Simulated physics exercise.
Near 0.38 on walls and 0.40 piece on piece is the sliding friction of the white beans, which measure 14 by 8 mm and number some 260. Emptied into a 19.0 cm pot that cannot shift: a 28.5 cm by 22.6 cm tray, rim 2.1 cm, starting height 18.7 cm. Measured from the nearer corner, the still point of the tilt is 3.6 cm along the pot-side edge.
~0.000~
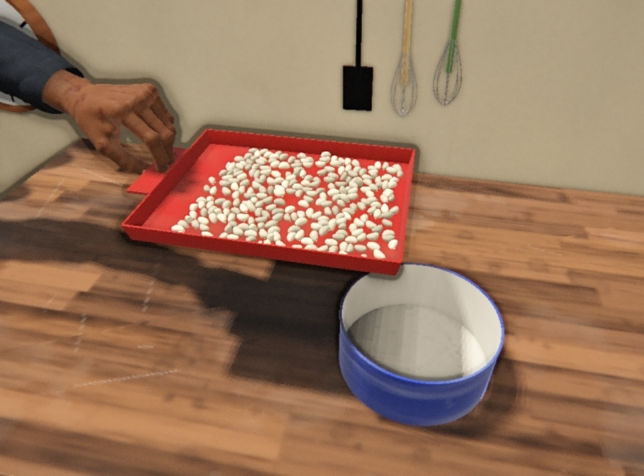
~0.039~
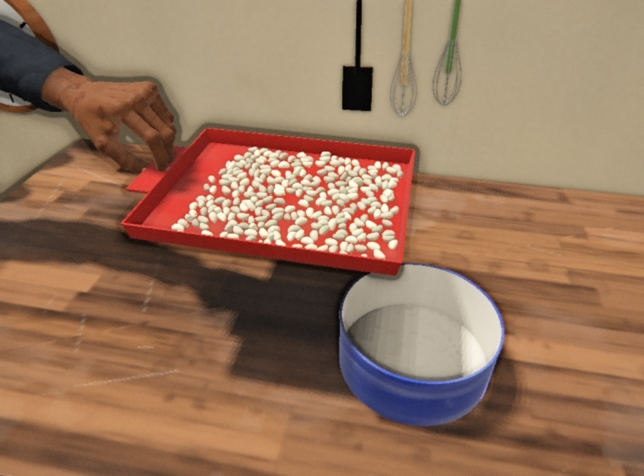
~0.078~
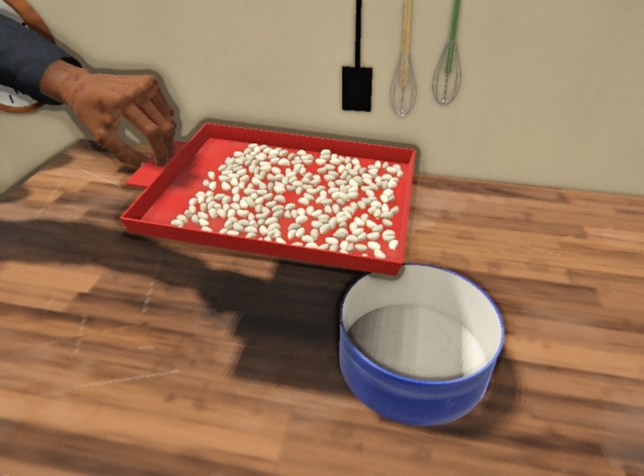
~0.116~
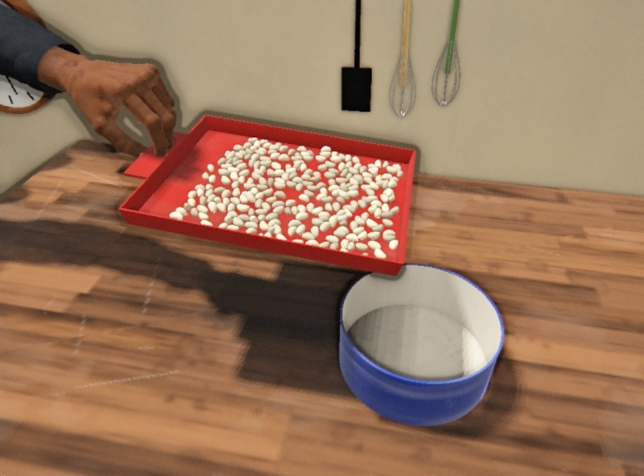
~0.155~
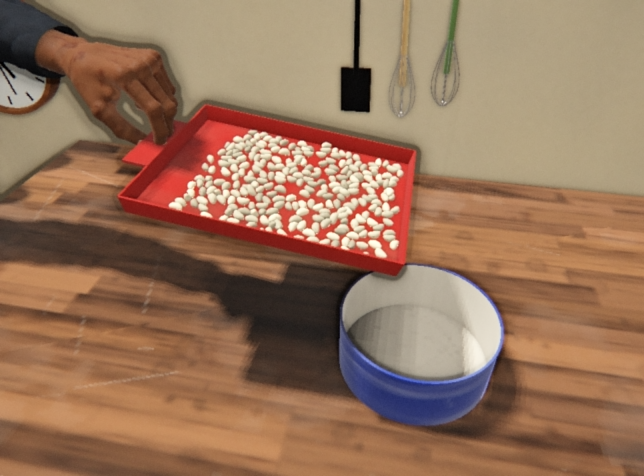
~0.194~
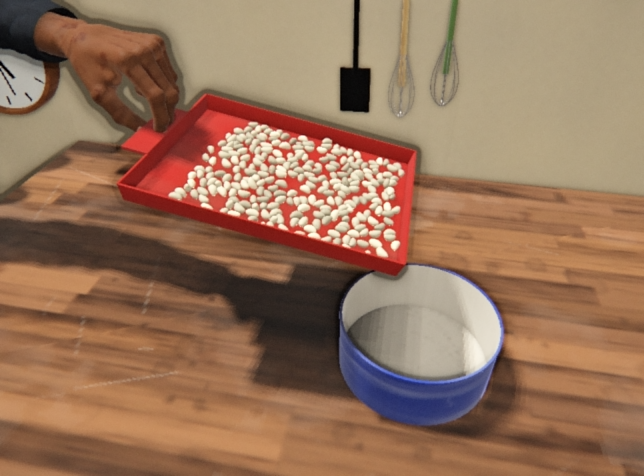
A wooden kitchen counter against a pale wall is seen from slightly above, with a black spatula and two whisks hanging behind it. A red tray scattered with small white beans sits above the counter, a hand at its left end, and a blue pot with a pale inside stands at lower right. The hand rises slightly, lifting the tray's left side into a gentle rightward tilt while the view stays still.
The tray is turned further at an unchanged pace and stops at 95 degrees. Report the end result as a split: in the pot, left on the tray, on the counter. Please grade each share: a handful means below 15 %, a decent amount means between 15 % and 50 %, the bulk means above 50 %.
Pot: The bulk, left on the tray: A handful, counter: A decent amount.
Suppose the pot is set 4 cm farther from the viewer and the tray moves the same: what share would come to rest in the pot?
Then close to 75 per cent.
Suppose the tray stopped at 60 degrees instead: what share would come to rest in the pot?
It would land at about 20 percent.
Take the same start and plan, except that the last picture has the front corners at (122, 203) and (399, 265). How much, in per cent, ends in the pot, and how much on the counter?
Pot 75, counter 25.
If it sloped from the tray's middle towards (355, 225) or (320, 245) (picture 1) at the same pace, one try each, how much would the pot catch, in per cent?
Estimate: Some 95 % and some 55 % respectively.
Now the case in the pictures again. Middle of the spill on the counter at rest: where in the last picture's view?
Look close to (468, 281) in the last picture.
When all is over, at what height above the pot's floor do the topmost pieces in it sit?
Roughly 2.0 cm.
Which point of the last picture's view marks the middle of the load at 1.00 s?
Approximately (415, 210) in the final picture.
After 0.68 s, tilt 51 degrees; the tray holds 100 %, the pot 0 %.
After 1.00 s, tilt 78 degrees; the tray holds 75 %, the pot 10 %.
Then, at 1.42 s, tilt 95 degrees; the tray holds 10 %, the pot 55 %.
By 2.7 s all is still; pot 65 %, tray 0 %, counter 30 %.
